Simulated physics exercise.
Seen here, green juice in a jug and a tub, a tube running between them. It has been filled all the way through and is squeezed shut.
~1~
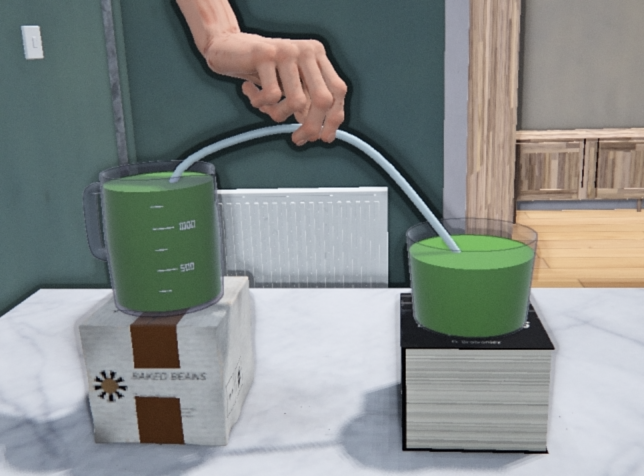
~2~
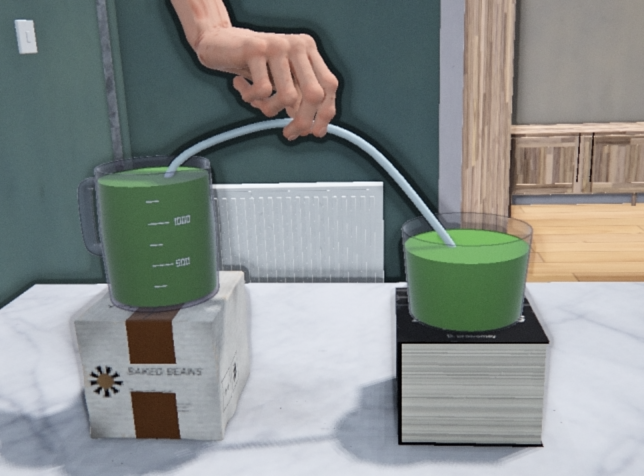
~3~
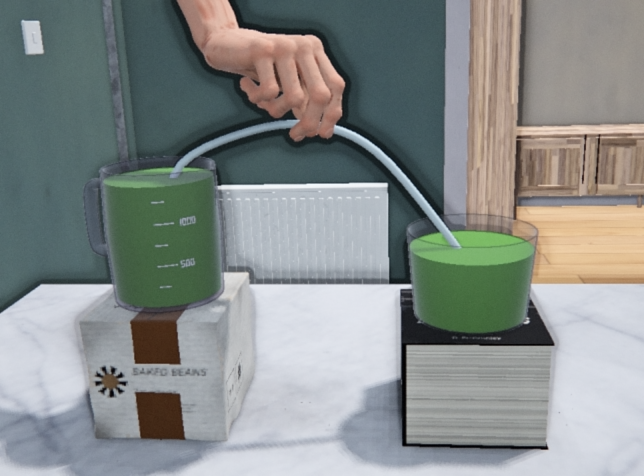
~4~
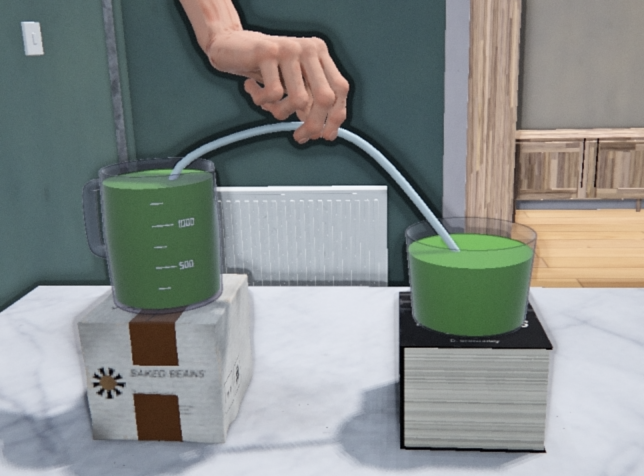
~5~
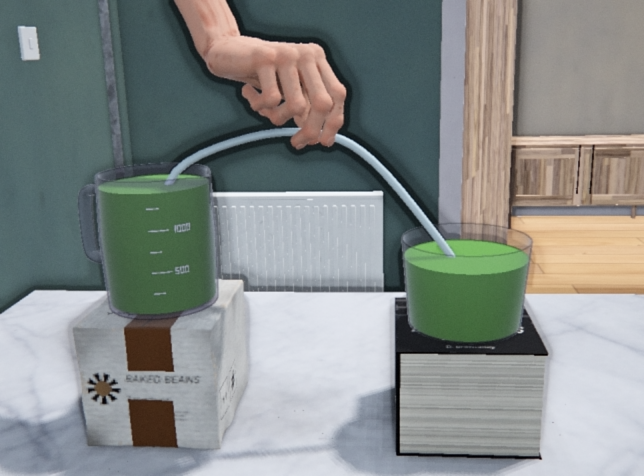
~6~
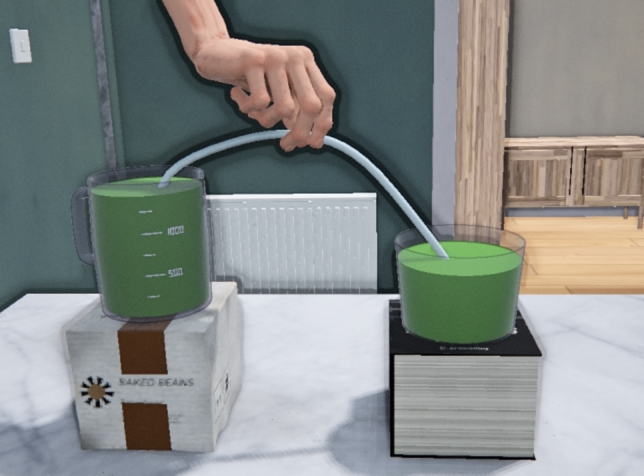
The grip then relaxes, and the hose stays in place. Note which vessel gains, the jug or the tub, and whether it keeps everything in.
Green juice goes - right side, receiving - lets some out.
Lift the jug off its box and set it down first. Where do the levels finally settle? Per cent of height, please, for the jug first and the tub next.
100 % and 30 %.
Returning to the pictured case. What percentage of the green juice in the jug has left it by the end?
My estimate is 50 per cent.
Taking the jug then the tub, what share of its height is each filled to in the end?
45 % and 100 %.
Shortly, the jug is about three quarters full; the tub is nearly full.
Then, the jug is about half full; the tub is full to the brim; the lower one has lost some.
At the finish, the jug is about half full; the tub is full to the brim; the lower one has lost some; the two surfaces are level.
